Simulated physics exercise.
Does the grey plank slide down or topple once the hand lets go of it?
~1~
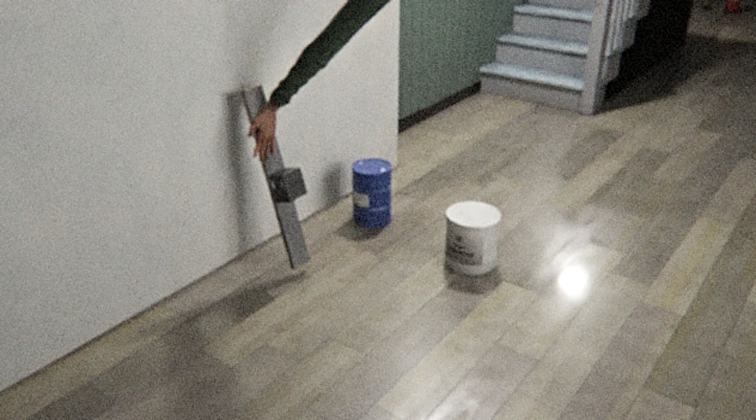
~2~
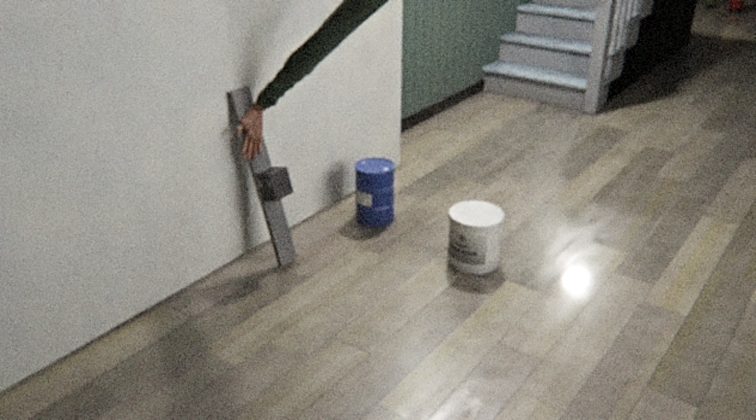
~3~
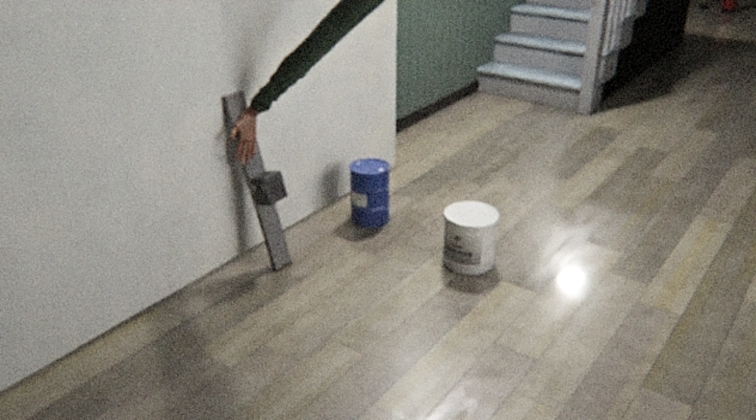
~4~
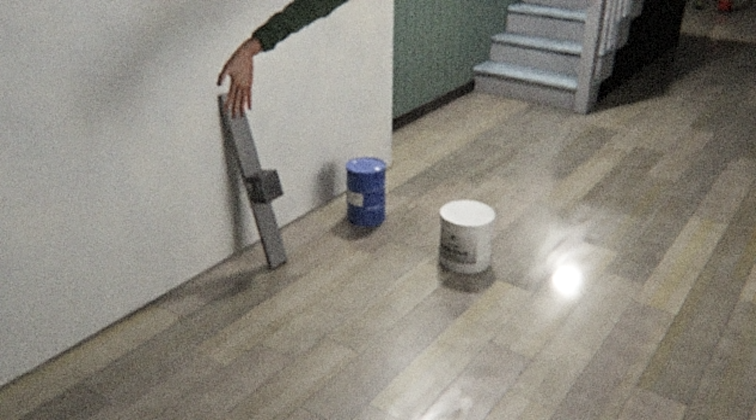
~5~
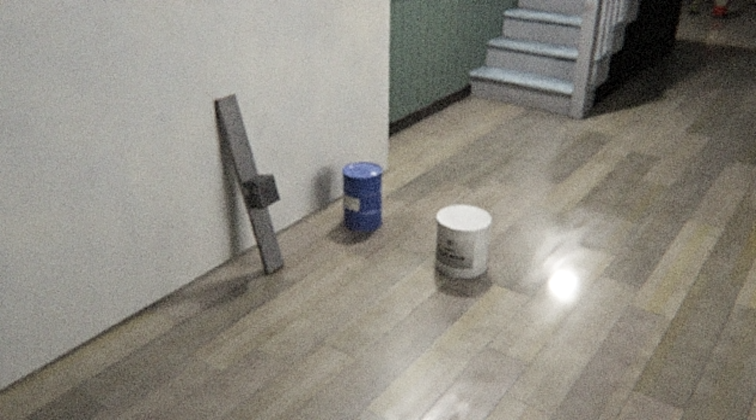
No, the plank holds. It is still leaning against the wall after the hand has gone.
Bare wall and wooden floor, a hand setting a grey plank against the wall, letting go, and the plank staying propped.
